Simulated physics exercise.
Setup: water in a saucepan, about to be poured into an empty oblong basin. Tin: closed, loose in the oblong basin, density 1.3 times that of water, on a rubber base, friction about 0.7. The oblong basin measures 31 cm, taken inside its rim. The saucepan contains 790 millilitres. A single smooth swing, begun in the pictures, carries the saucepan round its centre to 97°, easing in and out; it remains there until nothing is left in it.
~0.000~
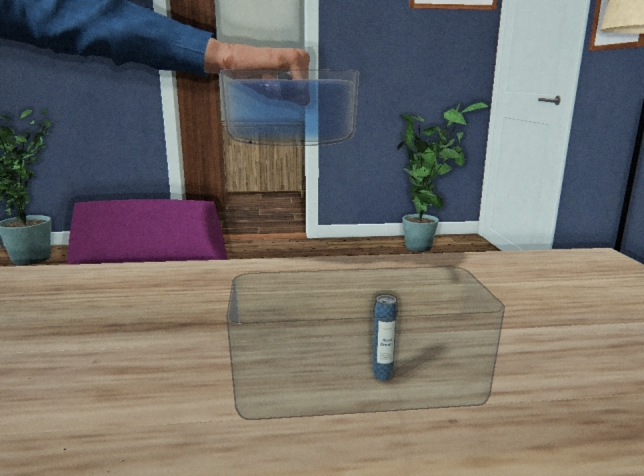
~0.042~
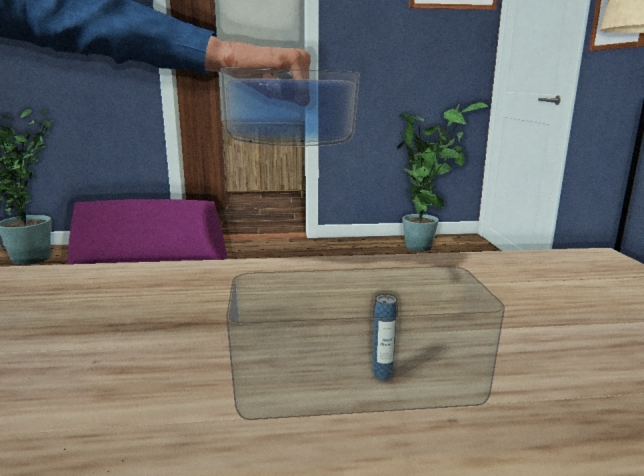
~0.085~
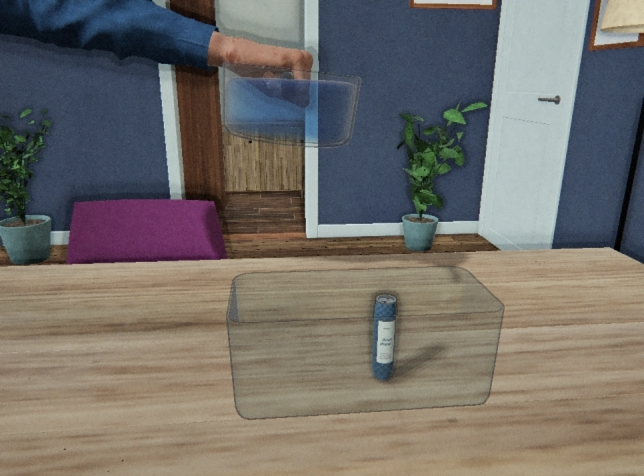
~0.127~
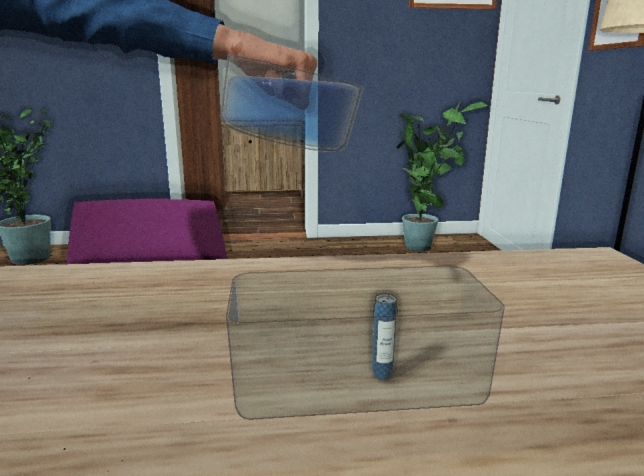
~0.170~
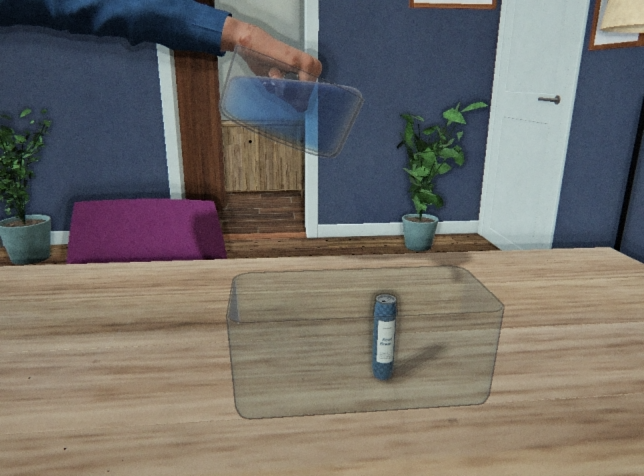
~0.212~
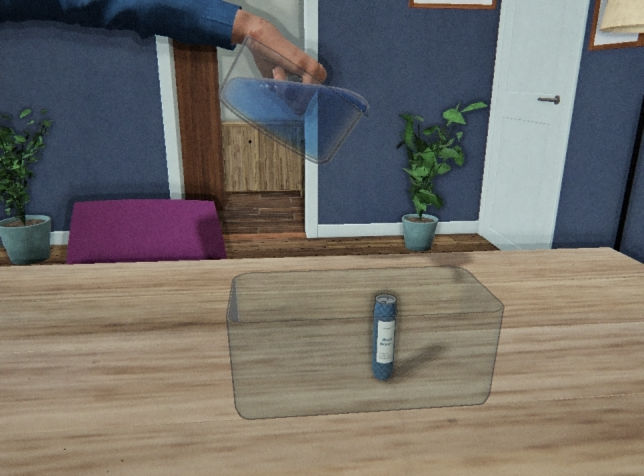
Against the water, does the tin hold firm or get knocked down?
It gets knocked down.
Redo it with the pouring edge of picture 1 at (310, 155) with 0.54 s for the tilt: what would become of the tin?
It tumbles.
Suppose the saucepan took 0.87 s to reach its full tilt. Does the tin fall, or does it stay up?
In that case the tin overturns.
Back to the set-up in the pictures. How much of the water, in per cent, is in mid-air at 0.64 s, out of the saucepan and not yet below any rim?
About 16 per cent.
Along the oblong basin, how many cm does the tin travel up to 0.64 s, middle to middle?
It has moved some 1 cm.
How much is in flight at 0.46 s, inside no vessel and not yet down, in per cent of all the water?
Share: Roughly 62 per cent.
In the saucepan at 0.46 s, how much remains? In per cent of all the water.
I reckon about 26 in a hundred is still held.
After 0.46 s the tilt is 92° and 27 per cent is still to pour; the tin stands where it began.
After 0.64 s the tilt is 97° and 7 per cent is still to pour; the tin leans 7°.
After 0.83 s the tilt is 97° and 2 per cent is still to pour; the tin lies on its side.
After 1.04 s the tilt is 97° and 1 per cent is still to pour; the tin lies on its side.
In the end the tin lies on its side.
